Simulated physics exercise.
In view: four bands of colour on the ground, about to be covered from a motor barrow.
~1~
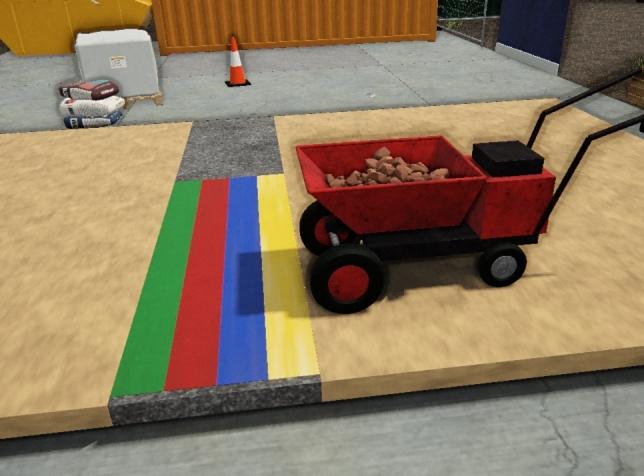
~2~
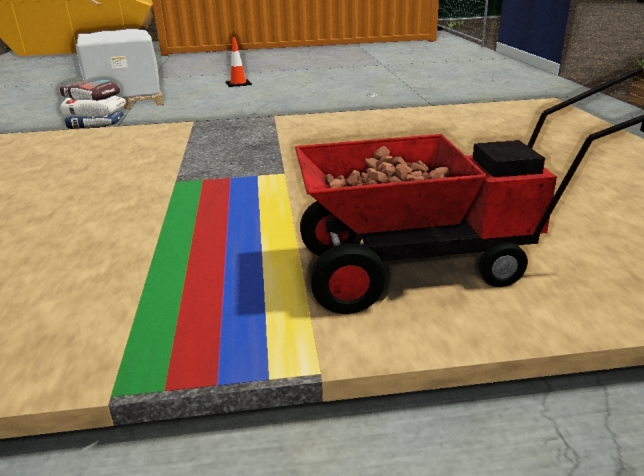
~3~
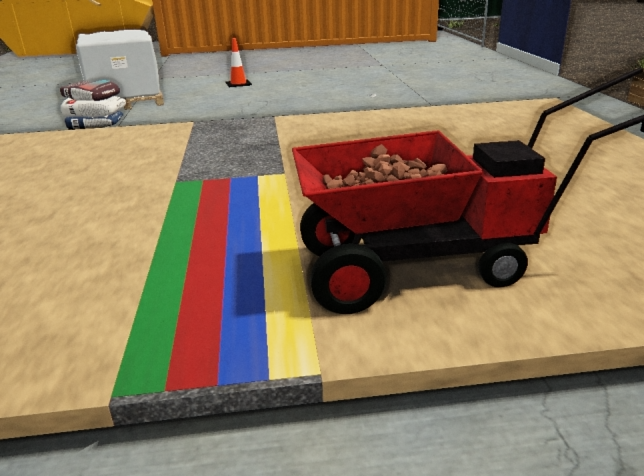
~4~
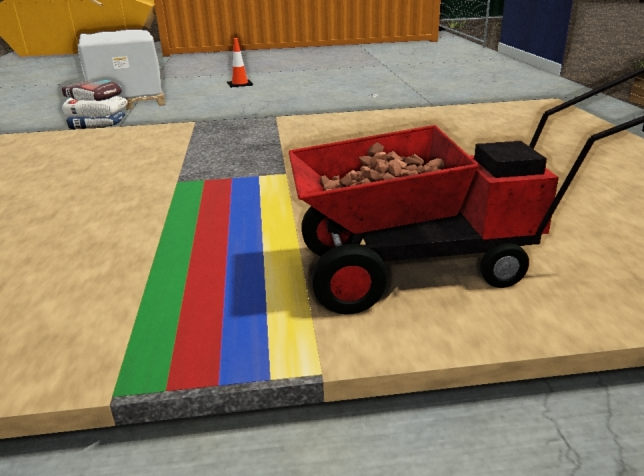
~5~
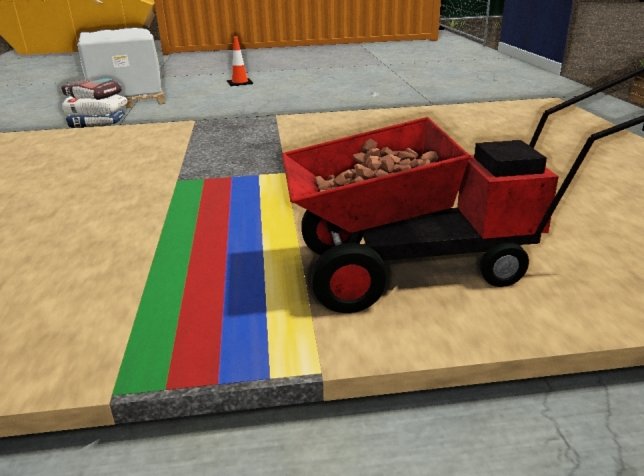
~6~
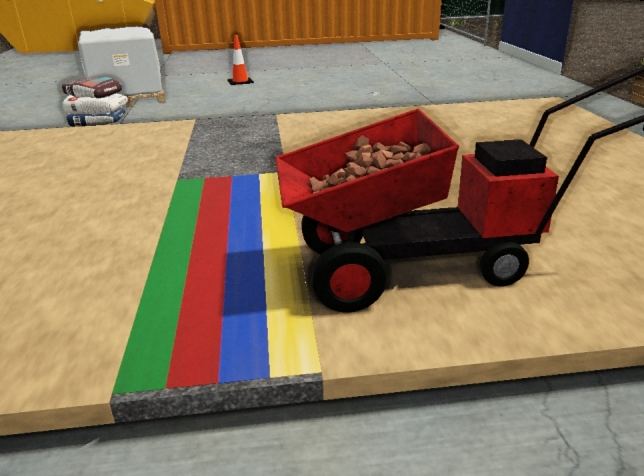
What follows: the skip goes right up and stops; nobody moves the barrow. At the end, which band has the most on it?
Most lies over the red band.
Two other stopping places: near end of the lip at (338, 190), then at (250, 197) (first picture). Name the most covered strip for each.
In turn: The blue strip; that green strip.
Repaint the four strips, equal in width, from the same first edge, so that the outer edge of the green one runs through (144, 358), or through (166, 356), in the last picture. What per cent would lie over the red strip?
Near 40 % and 40 %.
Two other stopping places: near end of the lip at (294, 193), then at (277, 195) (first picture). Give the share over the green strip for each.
In turn 20 and 30 in a hundred.
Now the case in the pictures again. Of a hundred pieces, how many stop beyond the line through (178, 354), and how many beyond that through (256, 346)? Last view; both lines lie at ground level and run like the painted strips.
In turn 20 and 80 in a hundred.
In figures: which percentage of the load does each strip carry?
Yellow strip near 0; blue strip near 25; red strip near 40; green strip near 15.
Shortly afterwards, skip tipped steeply; the whole lot in the skip.
Next, skip tipped right over; the bulk in the skip; a little over the blue strip; a little over the red strip.
Some moments later, skip tipped right over; near a quarter in the skip; near a quarter over the blue strip; near a third over the red strip; a little over the green strip; only a few off the paint.
In the end, skip tipped right over; near a quarter in the skip; none at all over the yellow strip; near a quarter over the blue strip; near a third over the red strip; a little over the green strip; only a few off the paint.
